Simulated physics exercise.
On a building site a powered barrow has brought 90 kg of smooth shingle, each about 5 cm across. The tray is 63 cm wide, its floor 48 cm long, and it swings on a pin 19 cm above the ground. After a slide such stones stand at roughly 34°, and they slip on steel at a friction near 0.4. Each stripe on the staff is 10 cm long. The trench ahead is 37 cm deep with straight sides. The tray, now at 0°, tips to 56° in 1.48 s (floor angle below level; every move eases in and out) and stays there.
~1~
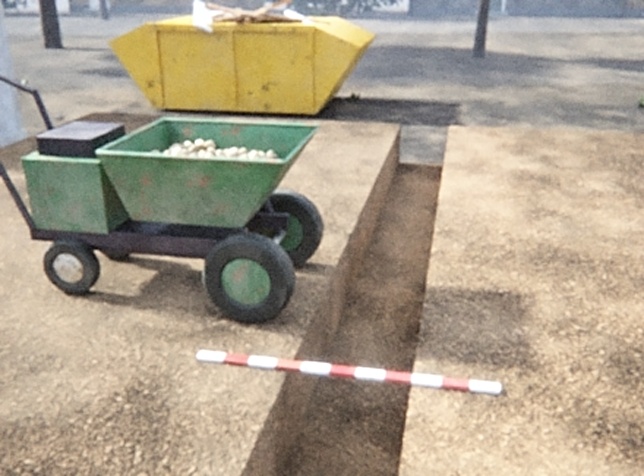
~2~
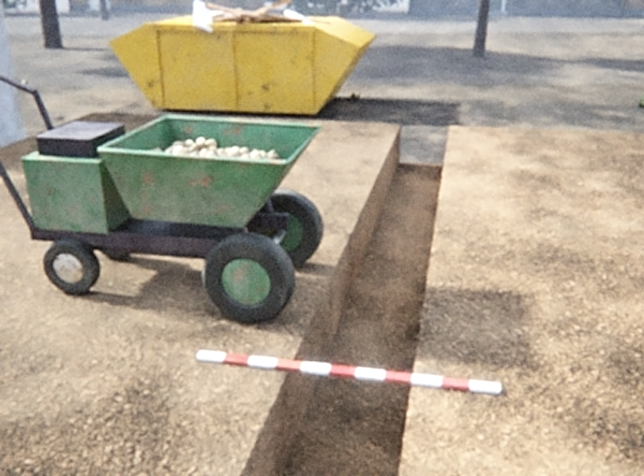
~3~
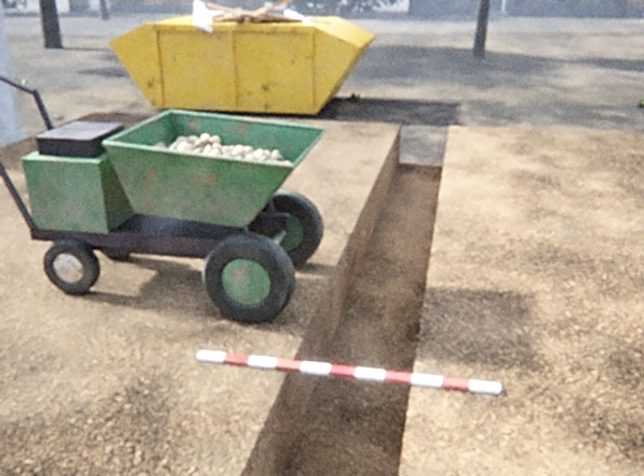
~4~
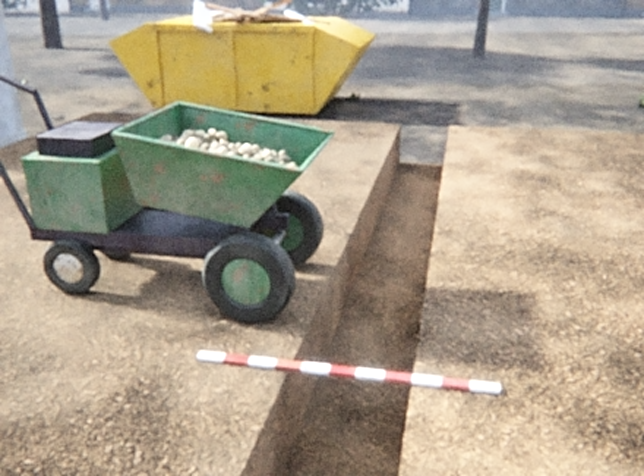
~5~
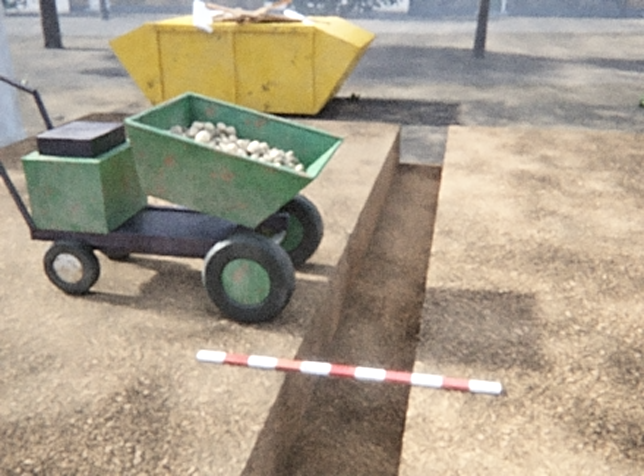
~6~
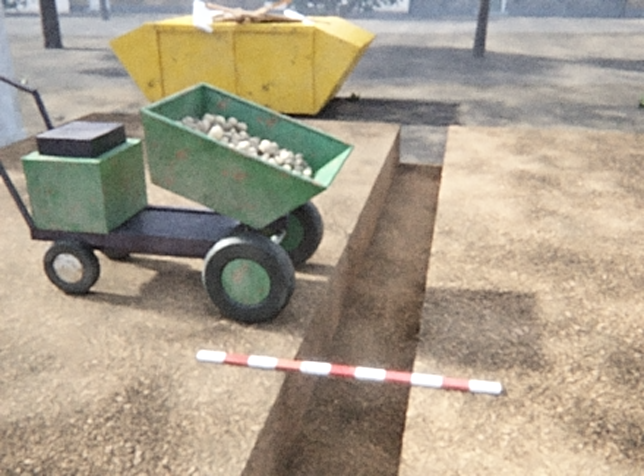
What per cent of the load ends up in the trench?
Close to 35 in a hundred.
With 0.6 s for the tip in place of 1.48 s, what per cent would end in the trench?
Then about 25 per cent.
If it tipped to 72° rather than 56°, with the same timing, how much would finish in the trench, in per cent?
In that case some 55 per cent.
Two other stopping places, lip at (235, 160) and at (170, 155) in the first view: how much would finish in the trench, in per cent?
About 50 and 30 per cent.
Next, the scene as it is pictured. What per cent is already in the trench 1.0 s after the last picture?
Some 10 per cent.
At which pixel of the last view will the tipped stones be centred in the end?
Around (400, 367).
Then, 0.5 s after the last picture the floor is at 47°, 100 % in the tray; the foremost stones are at (348, 218).
Then, 1.0 s after the last picture the floor is at 56°, 91 % in the tray, 8 % in the trench, 1 % past the trench; the foremost stones are at (428, 279).
Then, 1.3 s after the last picture the floor is at 56°, 73 % in the tray, 16 % in the trench, 10 % past the trench; the foremost stones are at (496, 304).
Then, 3.3 s after the last picture the floor is at 56°, 52 % in the tray, 35 % in the trench, 13 % past the trench; the foremost stones are at (563, 305).
